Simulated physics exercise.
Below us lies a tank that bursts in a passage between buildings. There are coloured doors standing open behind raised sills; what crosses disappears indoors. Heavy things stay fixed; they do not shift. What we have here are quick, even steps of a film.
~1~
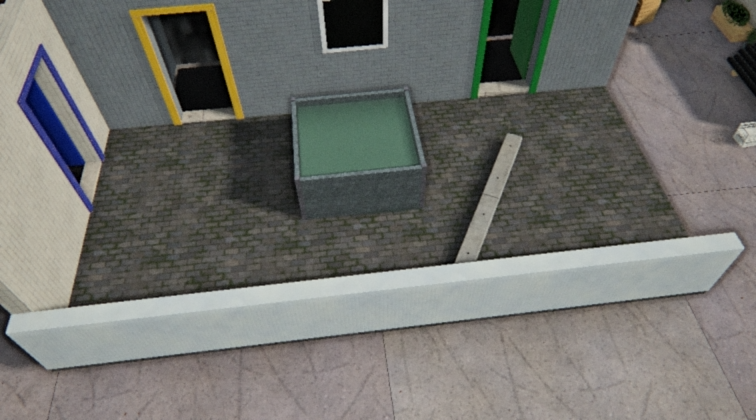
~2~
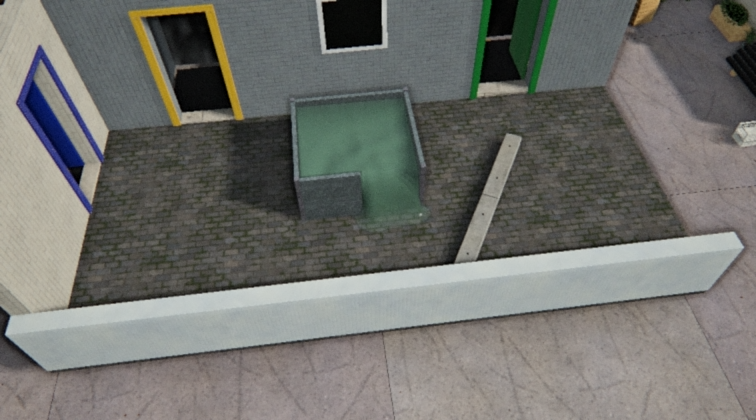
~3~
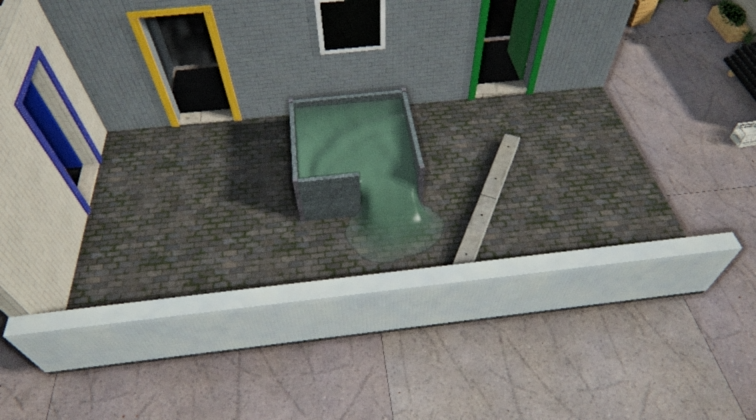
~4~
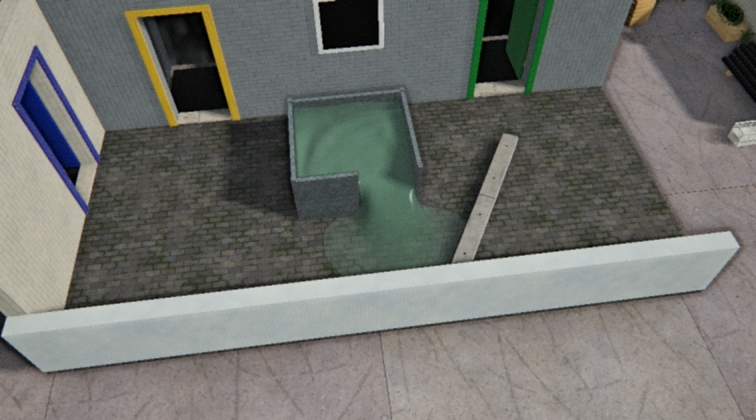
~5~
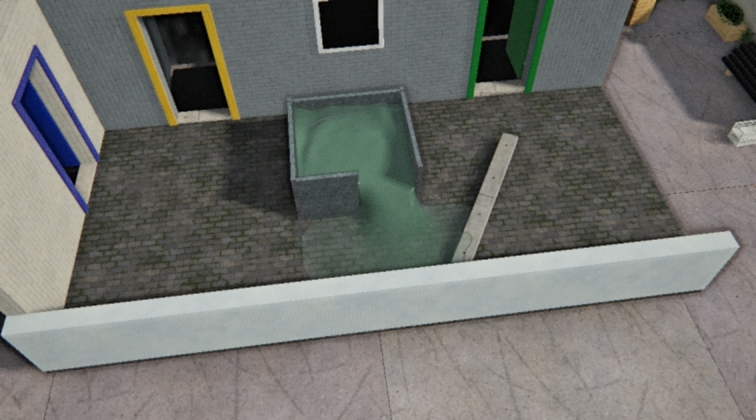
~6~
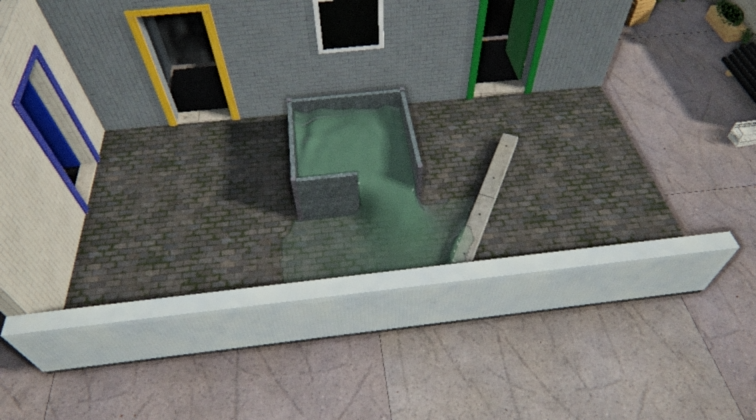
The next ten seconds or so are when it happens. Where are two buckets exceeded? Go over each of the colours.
In the end green door: Up to two buckets; blue door: Above two buckets; yellow door: Above two buckets.
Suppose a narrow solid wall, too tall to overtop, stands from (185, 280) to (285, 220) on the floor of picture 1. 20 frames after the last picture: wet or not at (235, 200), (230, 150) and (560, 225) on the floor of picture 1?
Untouched, untouched, submerged.
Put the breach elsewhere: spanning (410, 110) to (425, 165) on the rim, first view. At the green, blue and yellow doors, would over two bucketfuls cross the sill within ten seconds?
At the doors, green crosses the line, blue never reaches it and yellow never reaches it.
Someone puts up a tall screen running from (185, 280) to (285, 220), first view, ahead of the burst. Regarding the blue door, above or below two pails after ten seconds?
The blue one falls short of the threshold.
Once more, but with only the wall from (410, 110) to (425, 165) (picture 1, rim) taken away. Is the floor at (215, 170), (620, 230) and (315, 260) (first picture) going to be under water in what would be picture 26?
Untouched, soaked, soaked.
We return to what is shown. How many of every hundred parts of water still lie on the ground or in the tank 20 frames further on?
92 percent or thereabouts.
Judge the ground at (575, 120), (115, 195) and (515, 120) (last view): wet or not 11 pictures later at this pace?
First spot not wet, second not wet, third not wet.
A moment on, water covers 20 % of the floor; the green door not reached, the blue door not reached, the yellow door not reached.
Next, water covers 45 % of the floor; the green door not reached, the blue door not reached, the yellow door not reached.
Then, water covers 75 % of the floor; the green door not reached, the blue door under two buckets in, the yellow door not reached.
Later, water covers 90 % of the floor; the green door wet at the sill, nothing in, the blue door over two buckets in, the yellow door under two buckets in.
In the end, water covers 80 % of the floor; the green door wet at the sill, nothing in, the blue door over two buckets in, the yellow door over two buckets in.
